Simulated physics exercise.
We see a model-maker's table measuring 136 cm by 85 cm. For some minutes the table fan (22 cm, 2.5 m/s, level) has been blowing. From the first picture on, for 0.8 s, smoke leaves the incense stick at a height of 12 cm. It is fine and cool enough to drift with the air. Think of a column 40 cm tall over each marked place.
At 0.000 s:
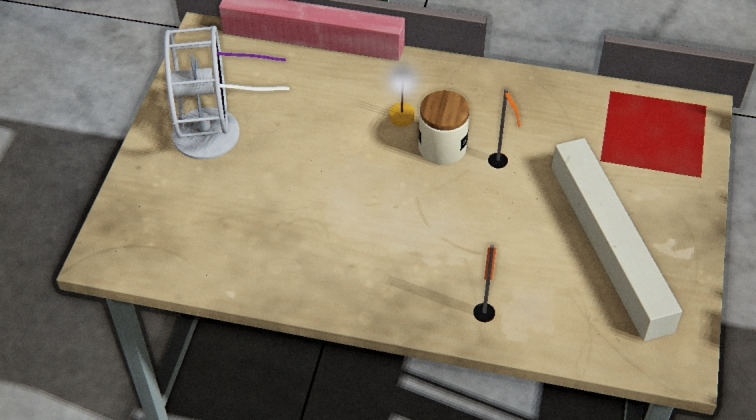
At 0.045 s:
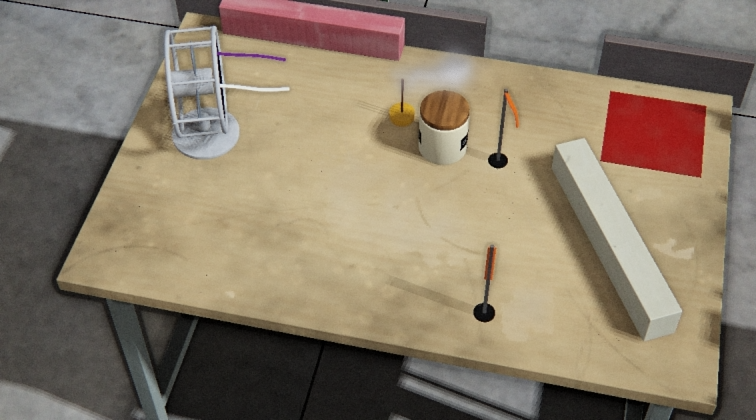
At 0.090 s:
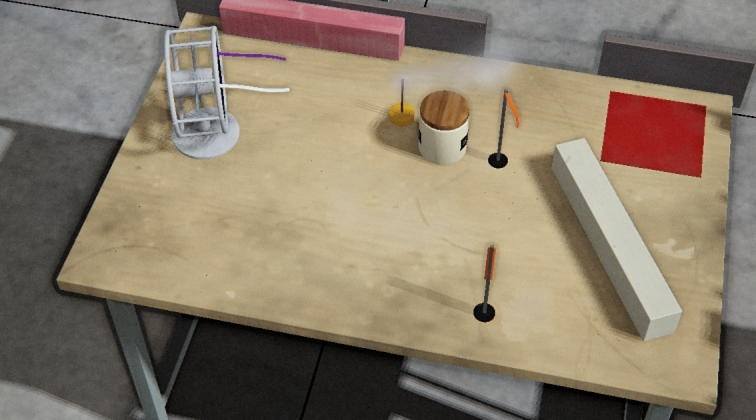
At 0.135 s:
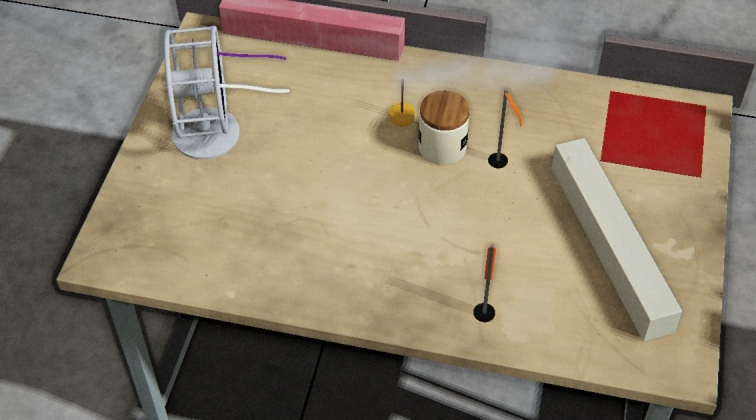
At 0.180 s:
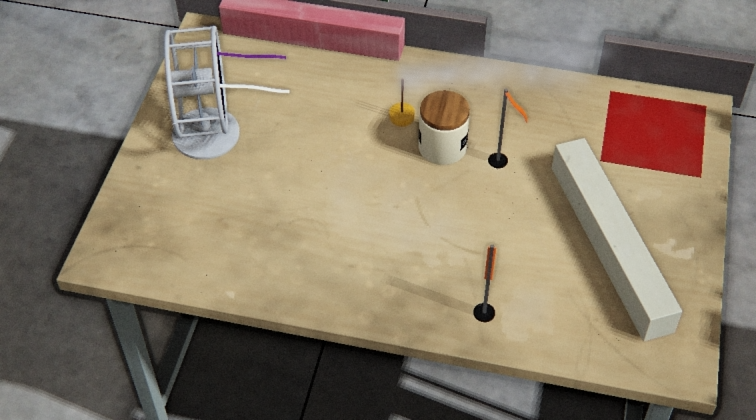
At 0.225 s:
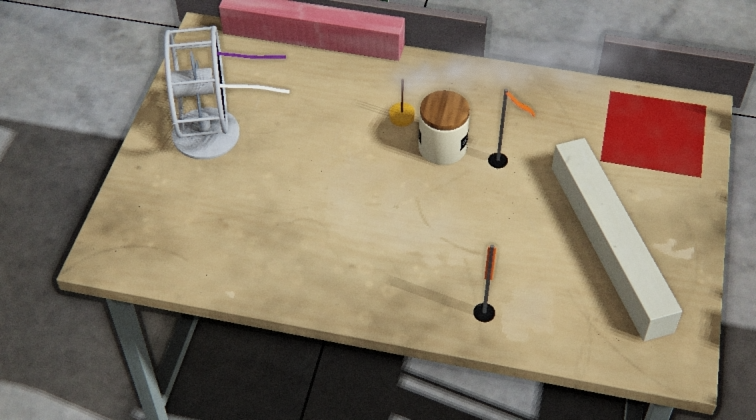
Wooden table holding a small fan, lidded jar, plank and red square, with thin smoke drifting right and an orange ribbon lifting.
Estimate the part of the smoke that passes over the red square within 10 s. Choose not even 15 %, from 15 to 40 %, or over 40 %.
The share reaching it is over 40 %.
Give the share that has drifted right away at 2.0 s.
About 100 %.
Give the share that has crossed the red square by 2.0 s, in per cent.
Near 50 %.
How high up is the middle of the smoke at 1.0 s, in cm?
About 14 cm.
By 1.0 s, 49 % has passed over the red square; 49 % has left the area, and the middle of the rest is near (733, 50).
By 2.0 s, 51 % has passed over the red square; 99 % has left the area.
By 4.0 s, 51 % has passed over the red square; 100 % has left the area.
By 10.0 s, 51 % has passed over the red square; 100 % has left the area.
